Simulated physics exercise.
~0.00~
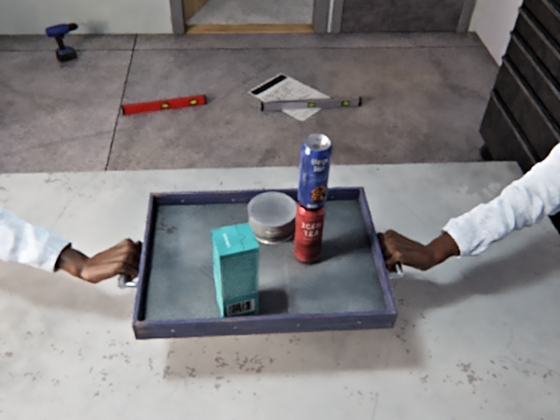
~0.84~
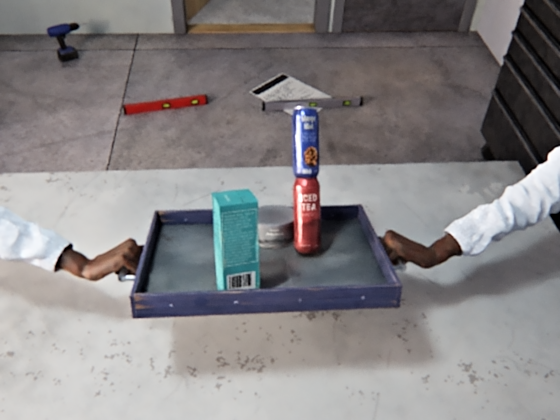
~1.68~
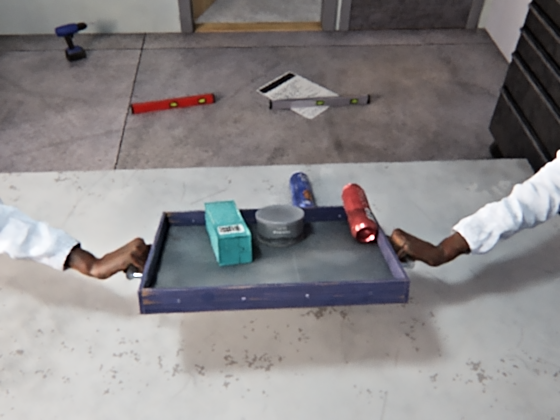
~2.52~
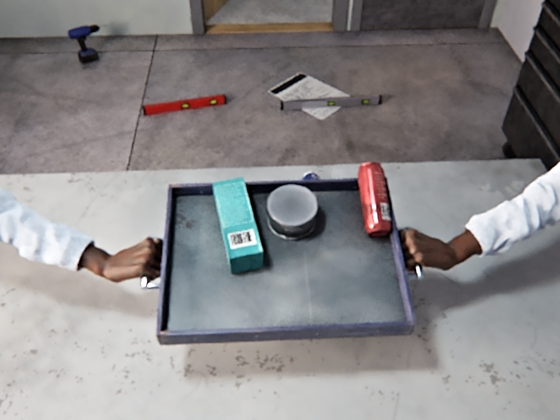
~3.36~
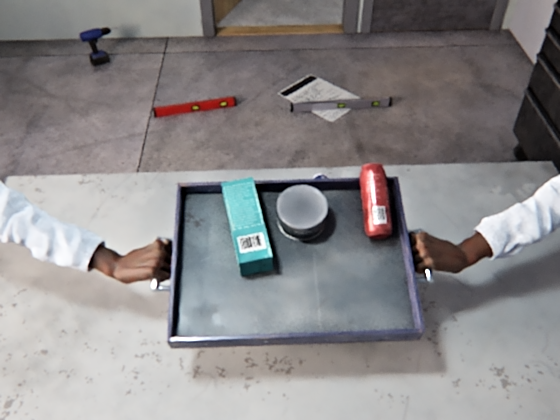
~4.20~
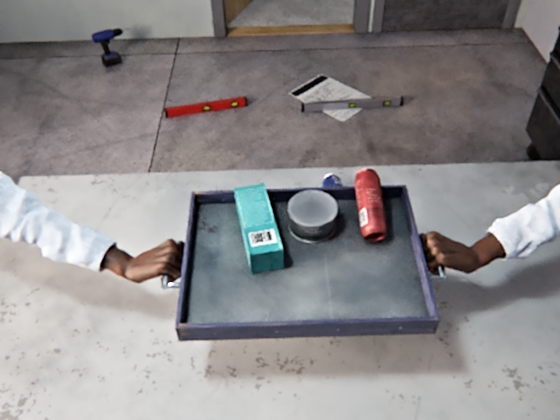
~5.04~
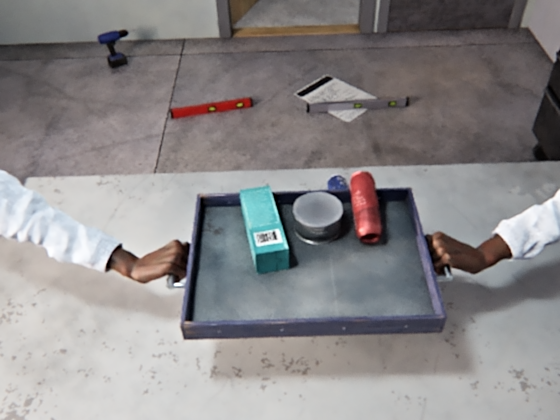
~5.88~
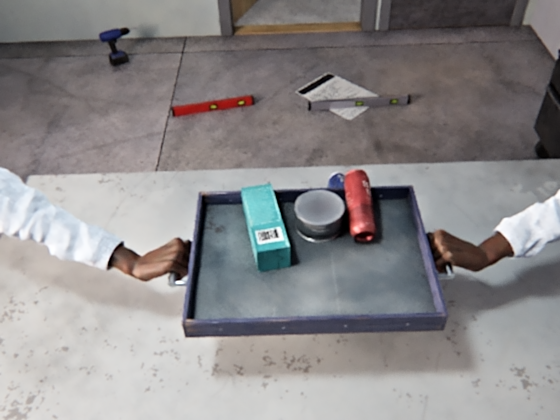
The video shows two hands tilting a tray holding a turquoise carton, a grey tub and a blue can stacked on a red can; the stack topples, the blue can drops off the far edge, and the carton and red can end lying beside the upright tub.
